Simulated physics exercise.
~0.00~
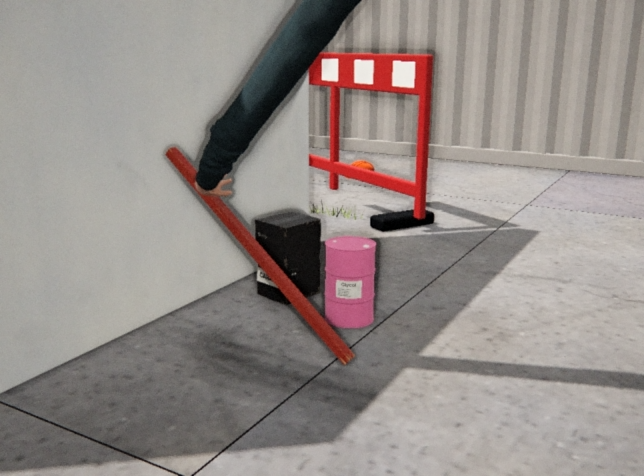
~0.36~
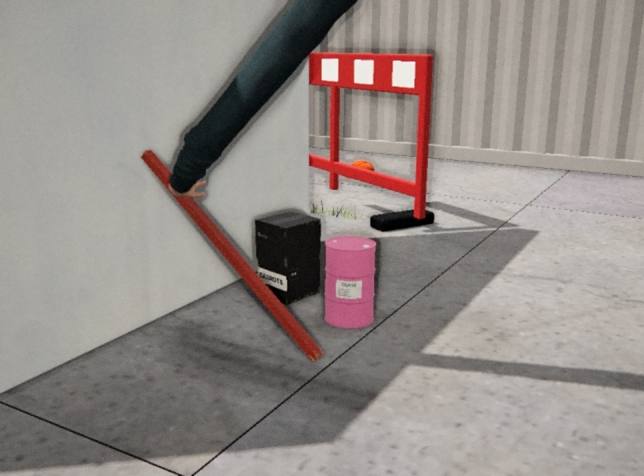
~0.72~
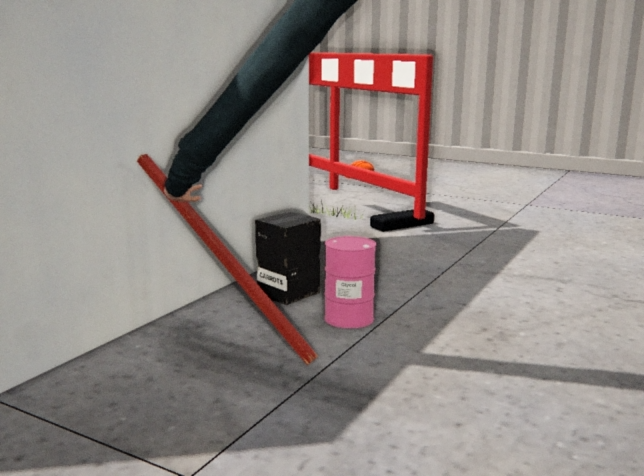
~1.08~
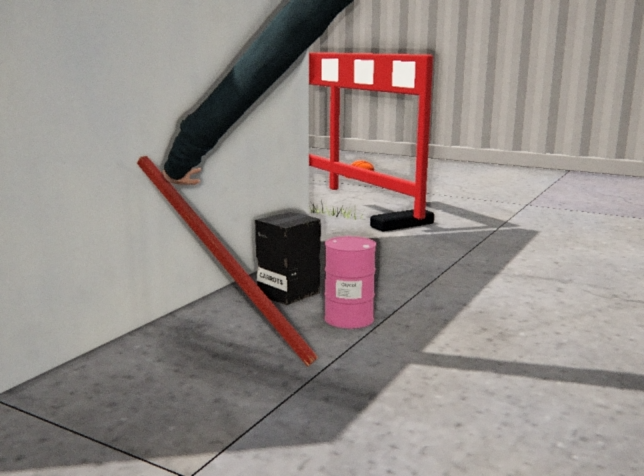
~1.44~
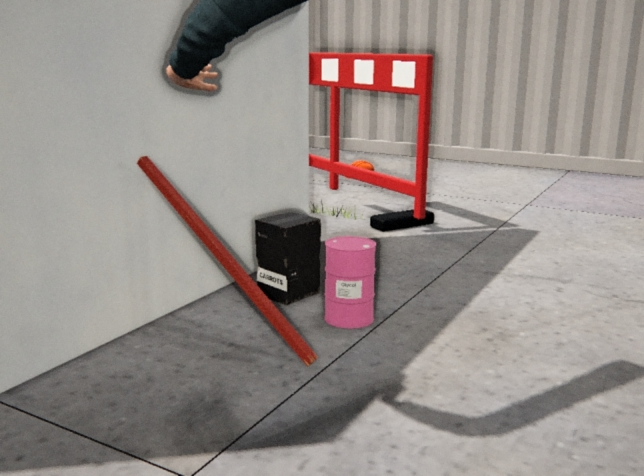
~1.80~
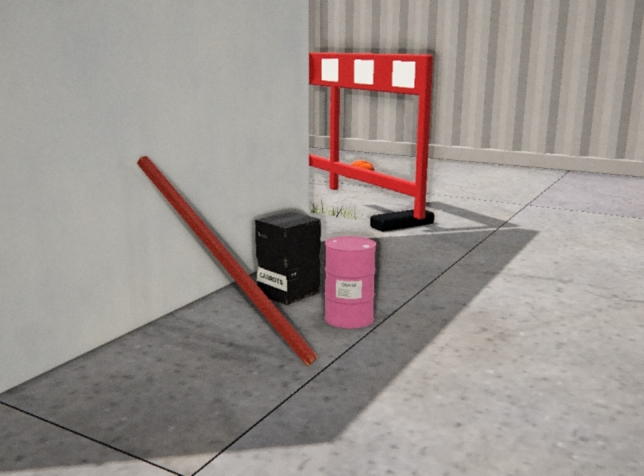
On a concrete floor beside a pale wall, a hand moved a long red pole a little to the left, leant it against the wall near a black box and a pink canister, then let go and withdrew, leaving the pole leaning there.
